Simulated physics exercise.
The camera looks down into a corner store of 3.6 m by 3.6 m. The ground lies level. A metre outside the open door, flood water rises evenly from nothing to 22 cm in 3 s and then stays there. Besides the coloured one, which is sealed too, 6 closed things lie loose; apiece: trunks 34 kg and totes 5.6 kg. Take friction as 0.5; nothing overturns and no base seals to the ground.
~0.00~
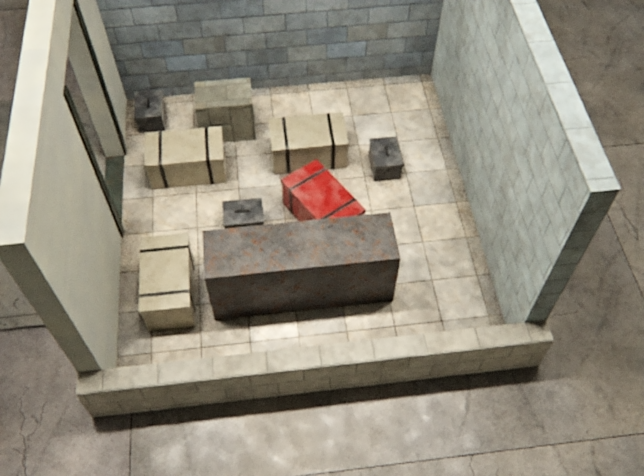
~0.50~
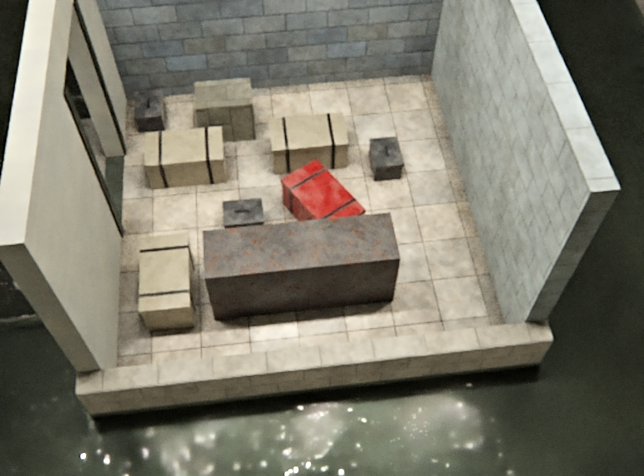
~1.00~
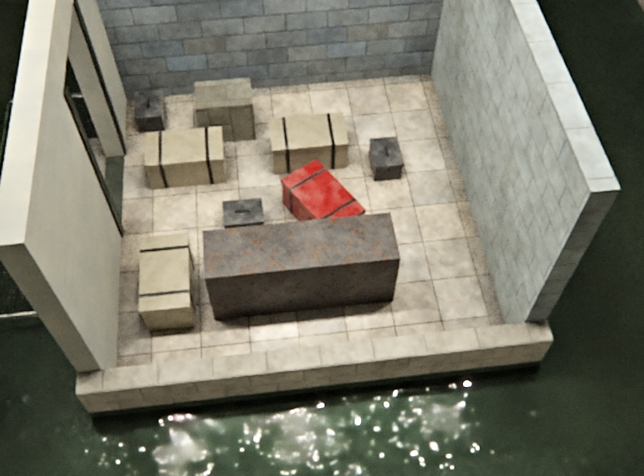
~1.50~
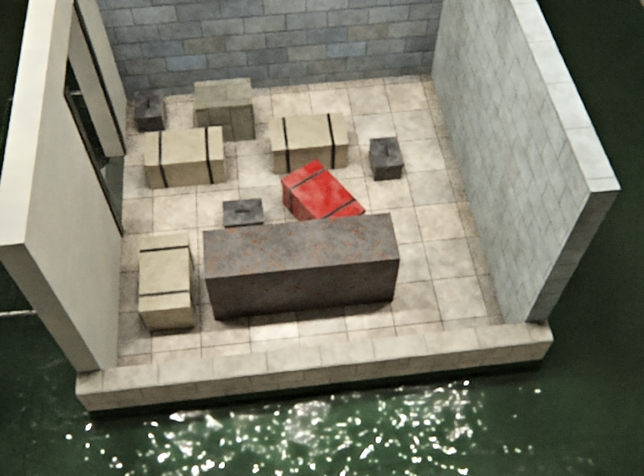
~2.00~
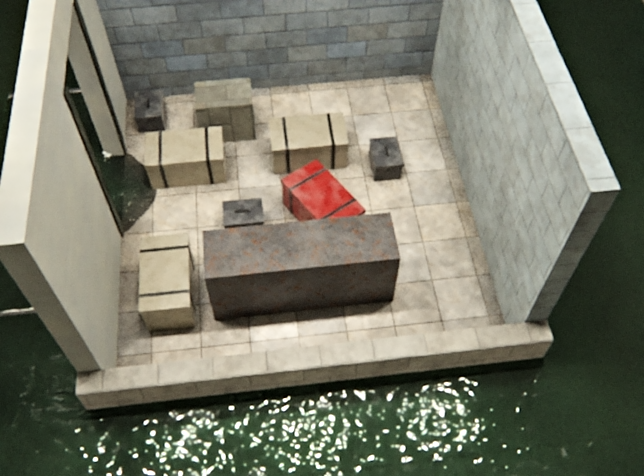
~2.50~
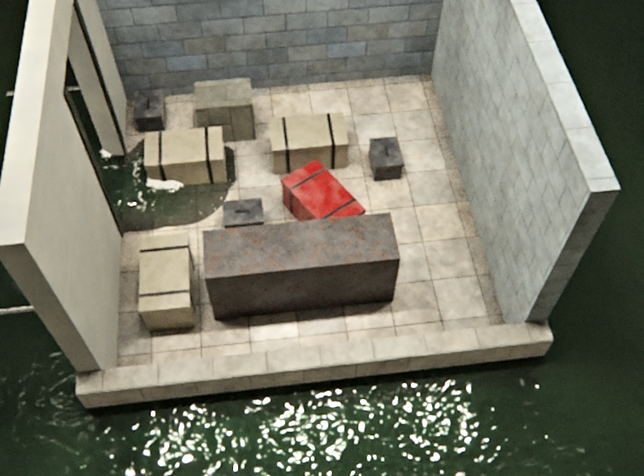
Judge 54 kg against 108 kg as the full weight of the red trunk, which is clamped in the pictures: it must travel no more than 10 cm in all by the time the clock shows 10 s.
I expect that only the higher weight holds it.
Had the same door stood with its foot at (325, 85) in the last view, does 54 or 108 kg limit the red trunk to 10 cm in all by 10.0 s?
In that case the smaller load will do.
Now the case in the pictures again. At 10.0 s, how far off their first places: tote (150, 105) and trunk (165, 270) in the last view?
In turn: 20 cm, 40 cm.
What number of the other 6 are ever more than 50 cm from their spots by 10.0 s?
That makes 4.
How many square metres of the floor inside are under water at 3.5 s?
About 3.0 m2.
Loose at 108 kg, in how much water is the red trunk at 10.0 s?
About 11 cm.
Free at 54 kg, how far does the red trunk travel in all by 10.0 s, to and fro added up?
About 80 cm.
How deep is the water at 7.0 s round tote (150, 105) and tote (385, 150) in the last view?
Roughly 7 and 5 cm.
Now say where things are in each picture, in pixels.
The first frame shows the red trunk at (323, 194), on the bottom; water covers 0.0 m2; 0 of 7 have shifted.
The second frame shows the red trunk at (323, 194), on the bottom; water covers 0.0 m2; 0 of 7 have shifted.
The third frame shows the red trunk at (323, 194), on the bottom; 0.0 m2 under water; 0 of 7 have shifted.
The fourth frame shows the red trunk at (323, 194), on the bottom; water covers 0.0 m2; 0 of 7 have shifted.
The fifth frame shows the red trunk at (323, 194), on the bottom; 0.2 m2 under water; 0 of 7 have shifted.
The sixth frame shows the red trunk at (323, 194) rests on the ground; 0.7 m2 under water; 0 of 7 have shifted.
After 3.5 s the red trunk would be 0 cm from its start with 54 kg and 0 cm from its start with 108 kg; 2 cm of water round it then.
After 4.5 s the red trunk would be 1 cm from its start with 54 kg and 0 cm from its start with 108 kg; 9 cm of water round it then.
After 7.0 s the red trunk would be 31 cm from its start with 54 kg and 0 cm from its start with 108 kg; 11 cm of water round it then.
After 10.0 s the red trunk would be 83 cm from its start with 54 kg and 0 cm from its start with 108 kg; 11 cm of water round it then.
